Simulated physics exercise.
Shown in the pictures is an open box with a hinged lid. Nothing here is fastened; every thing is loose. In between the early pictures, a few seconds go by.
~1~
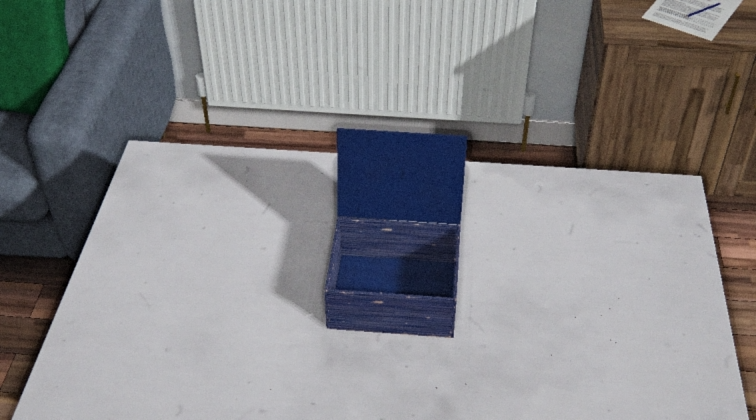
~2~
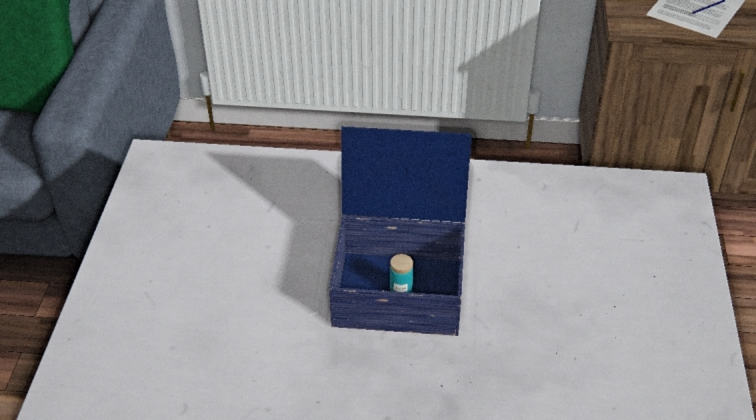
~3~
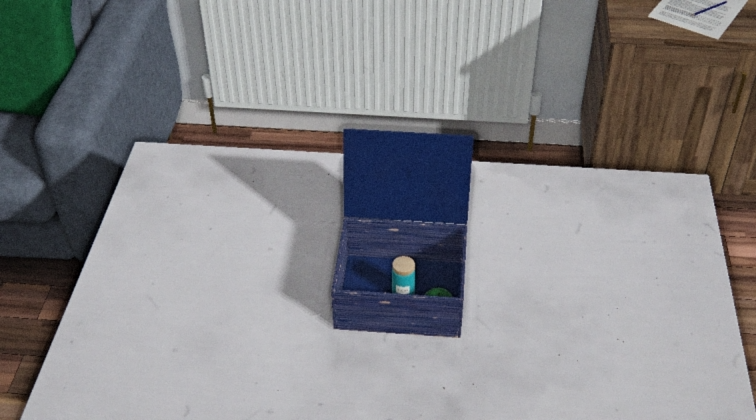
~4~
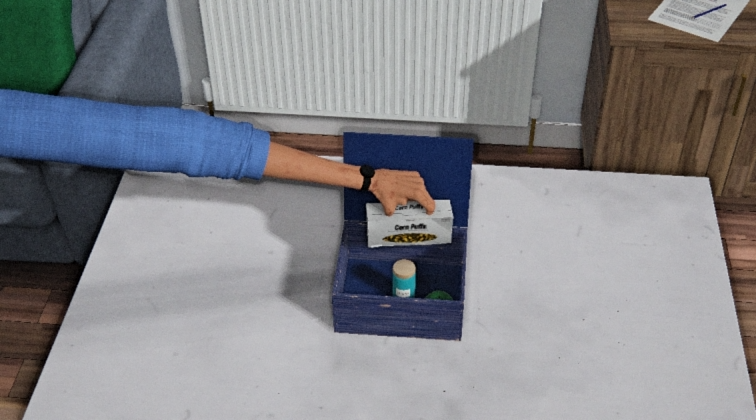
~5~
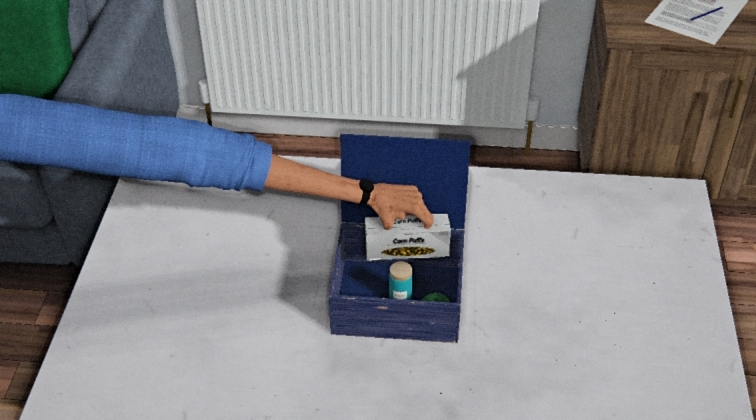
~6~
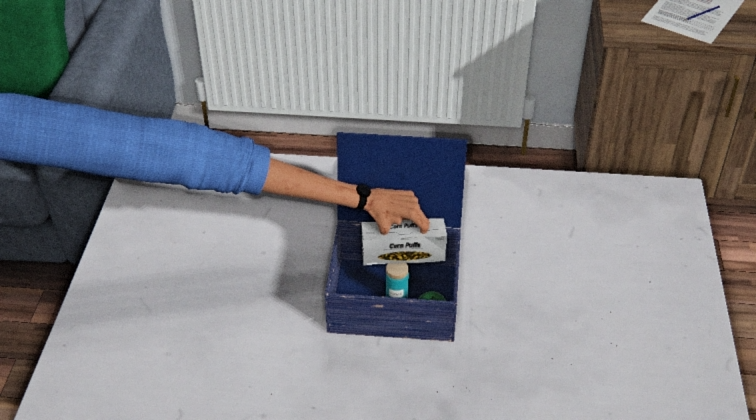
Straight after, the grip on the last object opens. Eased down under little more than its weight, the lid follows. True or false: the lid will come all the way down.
True.
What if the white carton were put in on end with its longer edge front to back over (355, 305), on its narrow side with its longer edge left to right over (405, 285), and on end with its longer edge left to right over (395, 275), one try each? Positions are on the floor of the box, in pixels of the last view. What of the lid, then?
The lid stays up the first time, goes down the second time and stays up the third time.
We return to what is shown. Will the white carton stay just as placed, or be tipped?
Simply put, it gets tilted.
Then, 1.10 s later than the last frame, lid starting down; white carton on its side near (404, 271); turquoise shaker moved about its own width.
Then, 1.80 s later than the last frame, lid 40° above the rim; white carton on its side near (404, 271); turquoise shaker moved about its own width.
When it is over, lid shut; lying over in the box, white carton; the other 2 as before. End places, in pixels of the last picture, white carton near (404, 271).
